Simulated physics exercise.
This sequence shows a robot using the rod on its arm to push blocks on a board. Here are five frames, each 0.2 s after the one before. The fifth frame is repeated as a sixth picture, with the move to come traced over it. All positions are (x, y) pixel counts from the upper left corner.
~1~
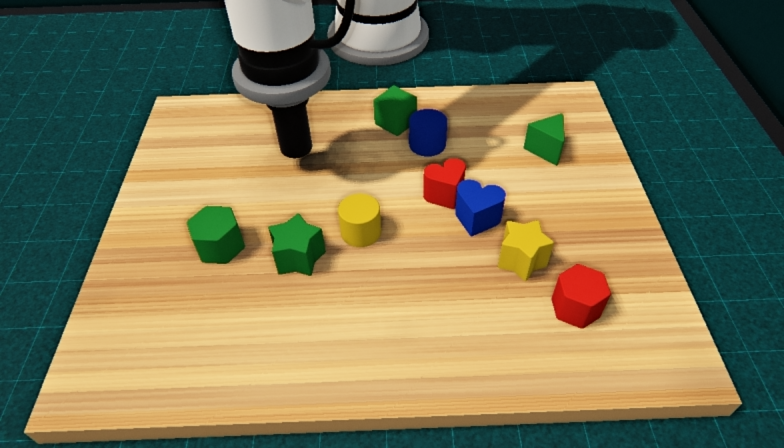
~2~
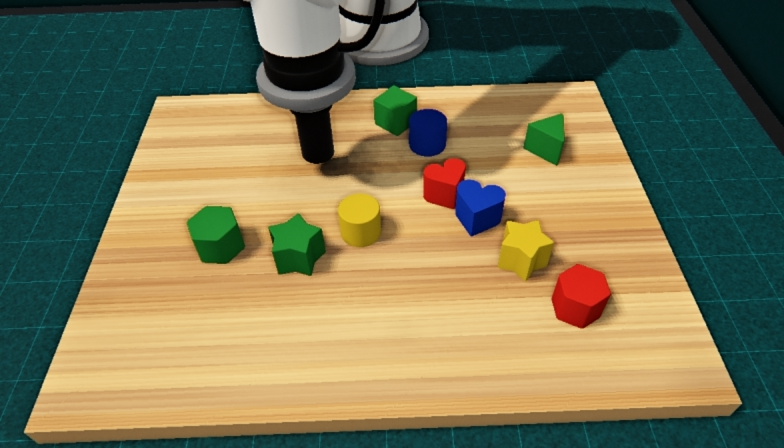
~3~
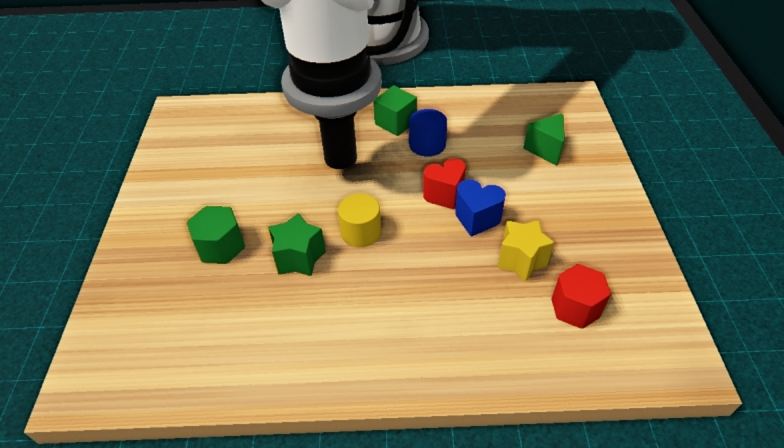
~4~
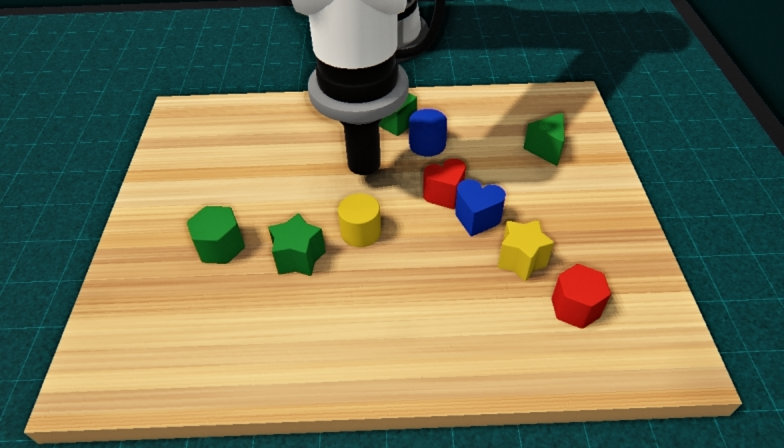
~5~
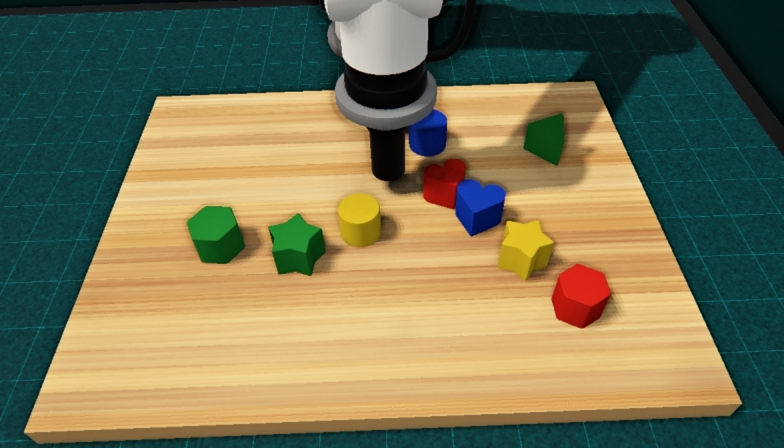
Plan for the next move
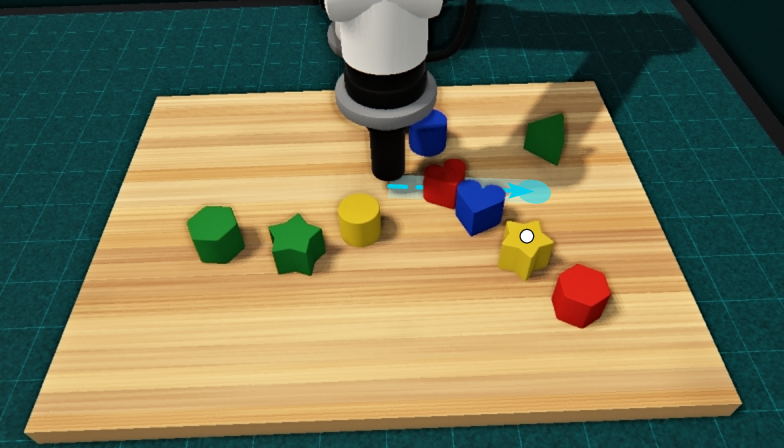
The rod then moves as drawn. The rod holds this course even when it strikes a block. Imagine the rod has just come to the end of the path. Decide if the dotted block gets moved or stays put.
It will end up elsewhere.
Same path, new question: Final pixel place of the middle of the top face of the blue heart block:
In the picture, it is at (515, 218).
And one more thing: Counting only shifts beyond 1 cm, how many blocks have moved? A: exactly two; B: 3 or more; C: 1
B.
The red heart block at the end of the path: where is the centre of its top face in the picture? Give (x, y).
The middle of its top is at (532, 193).
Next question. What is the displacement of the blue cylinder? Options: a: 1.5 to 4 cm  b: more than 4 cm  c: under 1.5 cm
My answer is option c.
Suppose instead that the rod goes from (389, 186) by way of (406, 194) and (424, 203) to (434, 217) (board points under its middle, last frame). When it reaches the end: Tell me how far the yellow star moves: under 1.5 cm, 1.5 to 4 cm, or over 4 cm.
Final distance: Less than 1.5 cm.
The drawn path runs from (389, 186) to (534, 191); the dot is on the yellow star.
On the path given first. One third of the way, rod (439, 172); red heart block (474, 178), turned 25° clockwise; blue heart block (500, 204).
Two thirds of the way, rod (488, 174); red heart block (514, 189), turned 80° clockwise; blue heart block (515, 218), turned 25° clockwise; yellow star (535, 248).
At the end, rod (538, 176); blue cylinder not moved; red heart block (532, 193), turned 145° clockwise; blue heart block (515, 218), turned 25° clockwise; yellow star (535, 248).
